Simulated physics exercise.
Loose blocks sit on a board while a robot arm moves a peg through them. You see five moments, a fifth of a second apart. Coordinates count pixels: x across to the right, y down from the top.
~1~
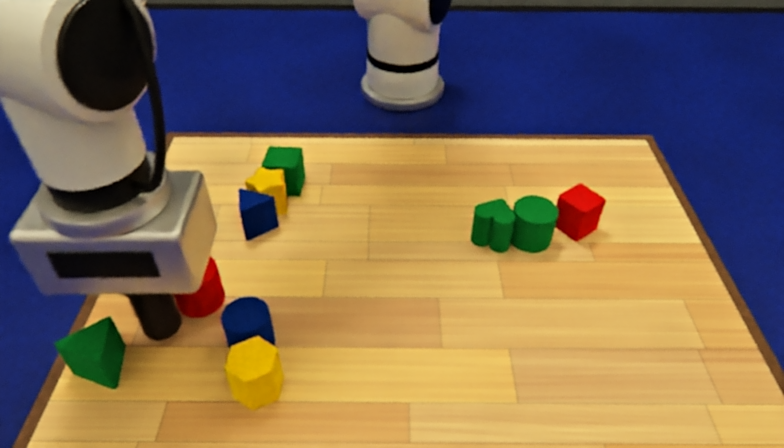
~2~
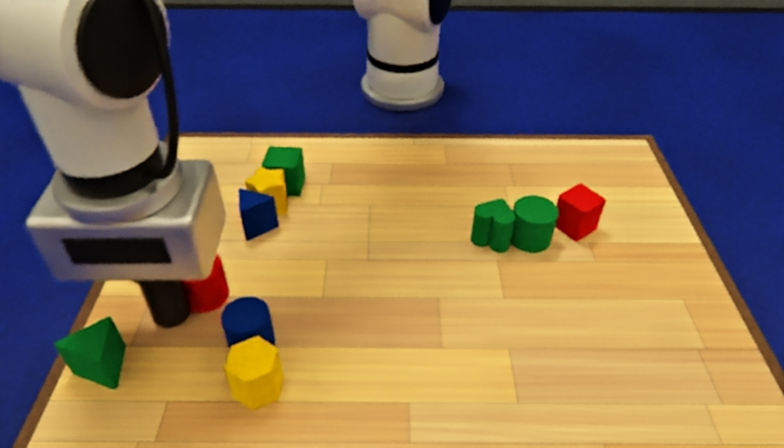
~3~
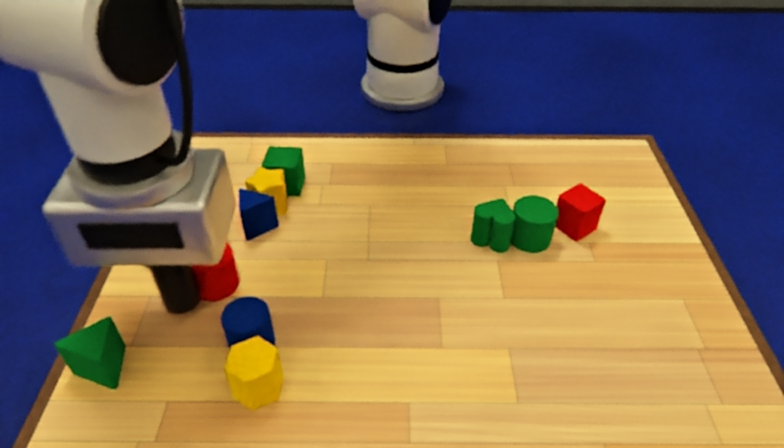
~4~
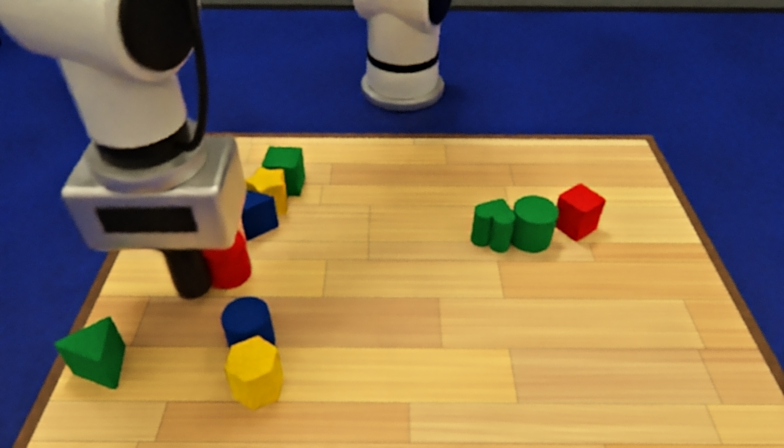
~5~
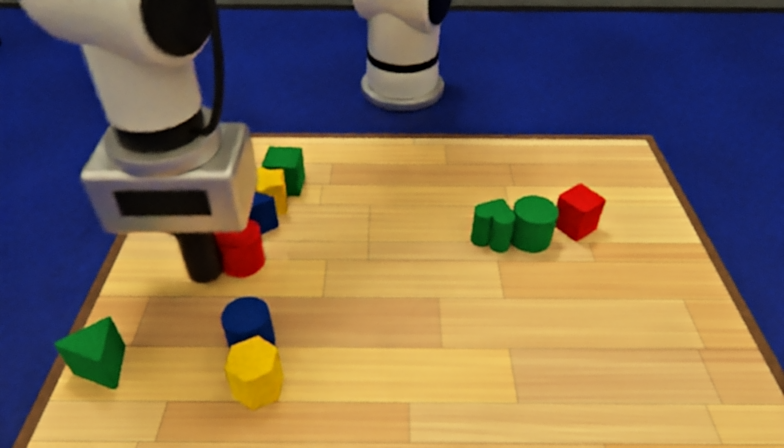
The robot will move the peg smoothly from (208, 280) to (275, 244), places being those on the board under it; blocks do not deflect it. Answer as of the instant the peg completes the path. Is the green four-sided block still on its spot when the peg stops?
I believe so.
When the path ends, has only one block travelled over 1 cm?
I believe so.
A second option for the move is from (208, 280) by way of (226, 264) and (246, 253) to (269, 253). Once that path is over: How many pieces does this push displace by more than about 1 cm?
One block shifts.
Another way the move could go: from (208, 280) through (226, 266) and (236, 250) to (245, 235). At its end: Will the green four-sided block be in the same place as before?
In short: No.
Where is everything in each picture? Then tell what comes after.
The first picture shows lower end of the peg at (163, 326), tops of blocks, red circular block hidden, green four-sided block at (282, 156).
The second picture shows peg at (172, 314), red circular block hidden.
The third picture shows peg at (183, 301), red circular block partly hidden.
The fourth picture shows peg at (194, 286), red circular block partly hidden.
The fifth picture shows peg at (206, 271), red circular block partly hidden, green four-sided block at (282, 156).
On the path given first. Halfway along, peg at (242, 252); red circular block at (272, 215).
At the end, peg at (274, 235); red circular block at (304, 200); green four-sided block not moved.
